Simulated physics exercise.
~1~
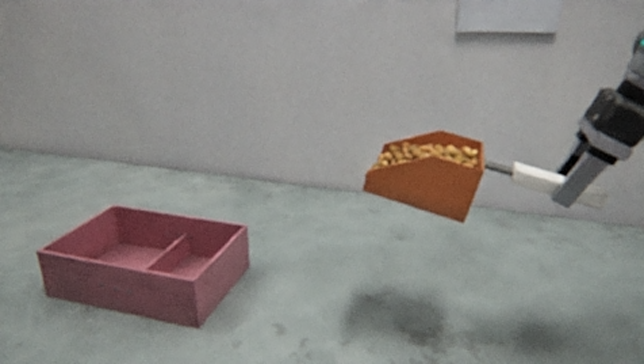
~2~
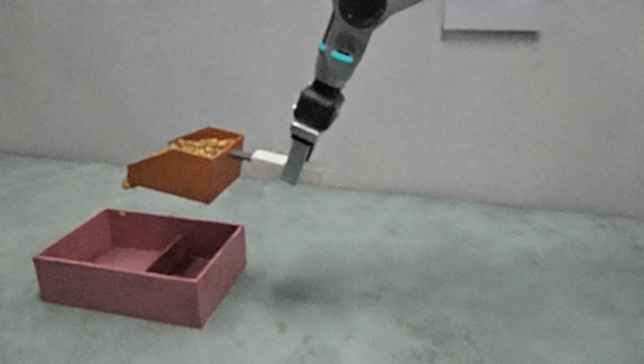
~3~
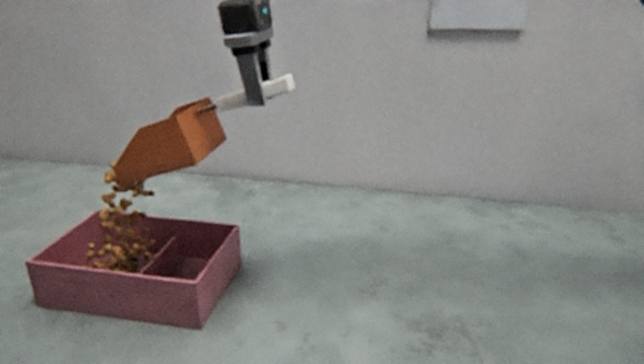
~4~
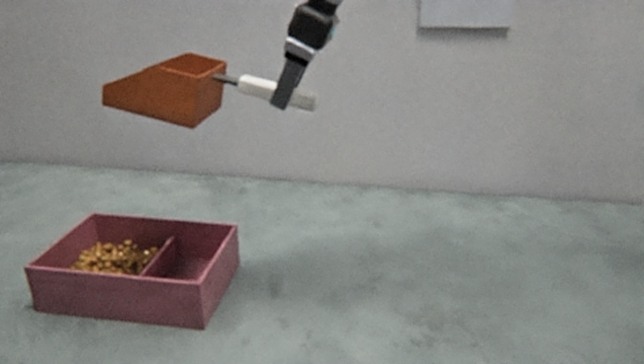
A robot arm carries an orange scoop of small tan pieces left over a divided reddish box, tips it so they pour mostly into the larger left compartment, then lifts and levels the scoop above the box, leaving a heap inside.
